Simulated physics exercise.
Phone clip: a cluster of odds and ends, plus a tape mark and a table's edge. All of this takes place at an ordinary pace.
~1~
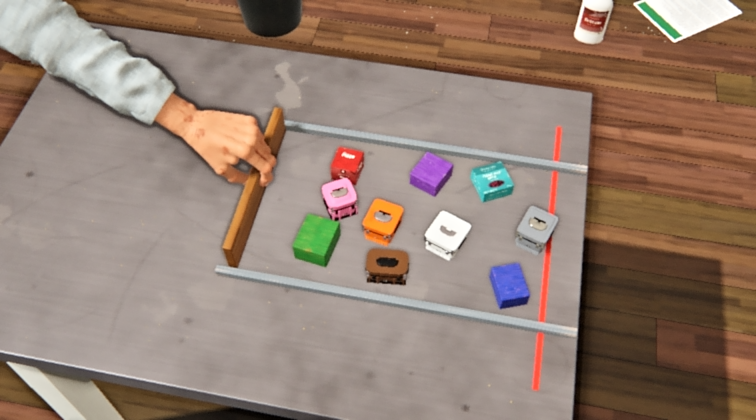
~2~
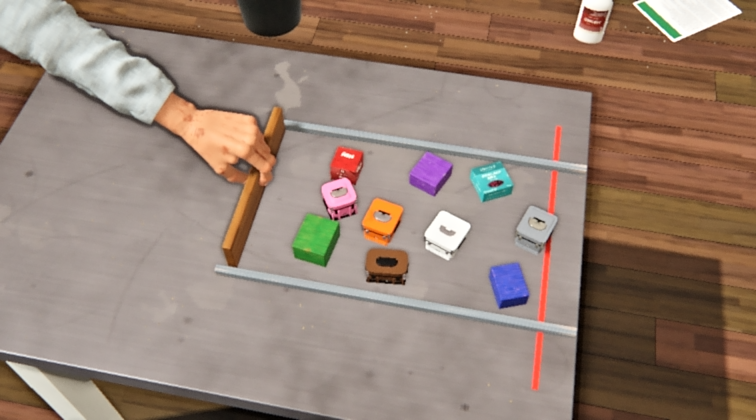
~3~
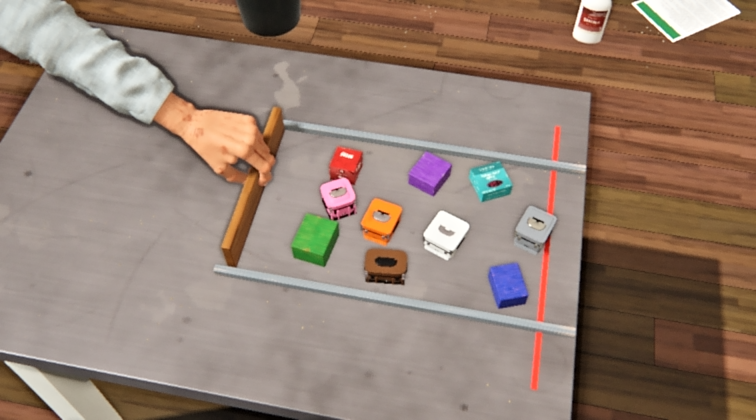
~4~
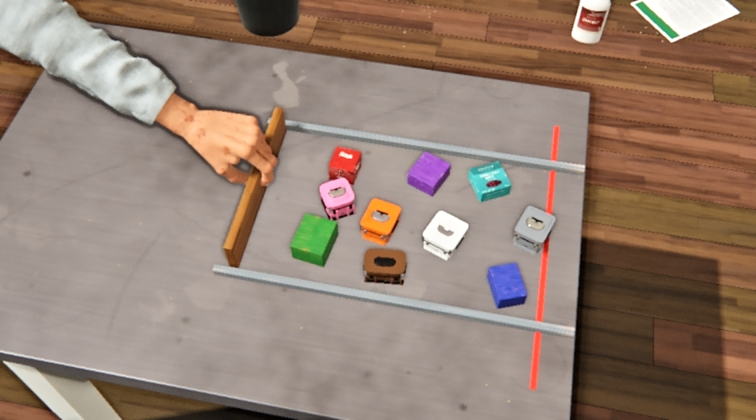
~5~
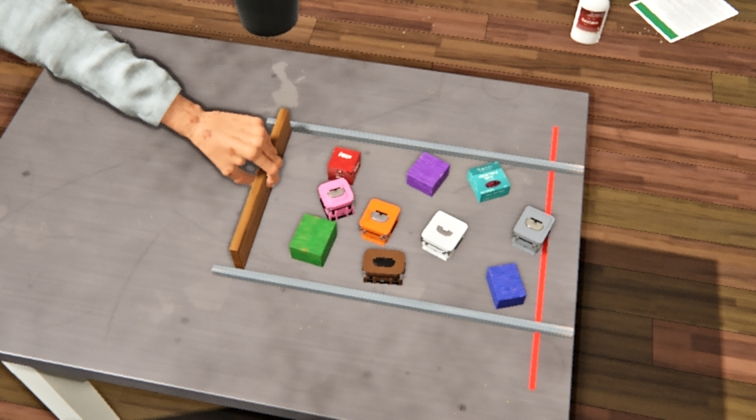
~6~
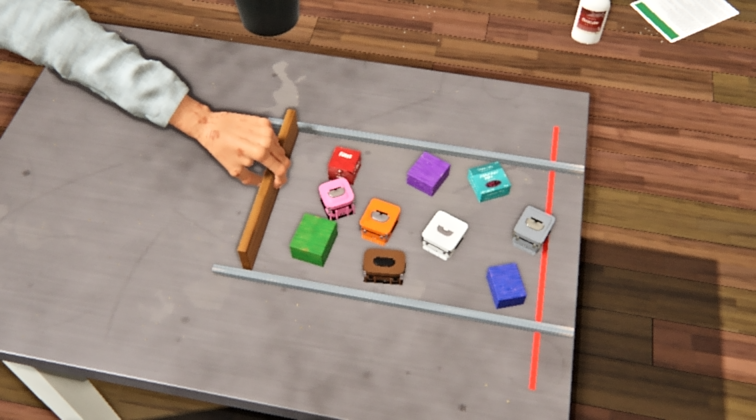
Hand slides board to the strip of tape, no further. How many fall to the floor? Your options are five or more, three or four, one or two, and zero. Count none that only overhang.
My pick is five or more.
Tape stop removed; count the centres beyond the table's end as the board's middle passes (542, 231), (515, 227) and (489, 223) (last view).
Middles past end - pos 1: 6, pos 2: 4, pos 3: 1.
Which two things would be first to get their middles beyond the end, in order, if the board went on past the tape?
The order is the grey case, then the blue block.
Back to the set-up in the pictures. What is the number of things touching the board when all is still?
At rest, 3 are in contact.
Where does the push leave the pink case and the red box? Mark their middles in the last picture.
Middles: Around (562, 243) and around (564, 210).
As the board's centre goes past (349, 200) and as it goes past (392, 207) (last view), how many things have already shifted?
The first number is 5, the next one 7.
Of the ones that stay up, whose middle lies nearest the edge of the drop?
Nearest at the end: The purple block.
Soon after, none off yet; grey case at rest near (533, 231); blue block at rest near (506, 286); turquoise box at rest near (489, 181).
After that, none off yet; grey case displaced a little near (543, 230); blue block moving near (514, 287); turquoise box displaced about its own width near (515, 187).
And then, one off so far; grey case on its side near (608, 274); blue block tilting a little near (590, 299); turquoise box displaced well along near (586, 187).
In the end, the number that fall off is five or more; gone, orange case, brown case, white case, turquoise box, blue block and grey case.
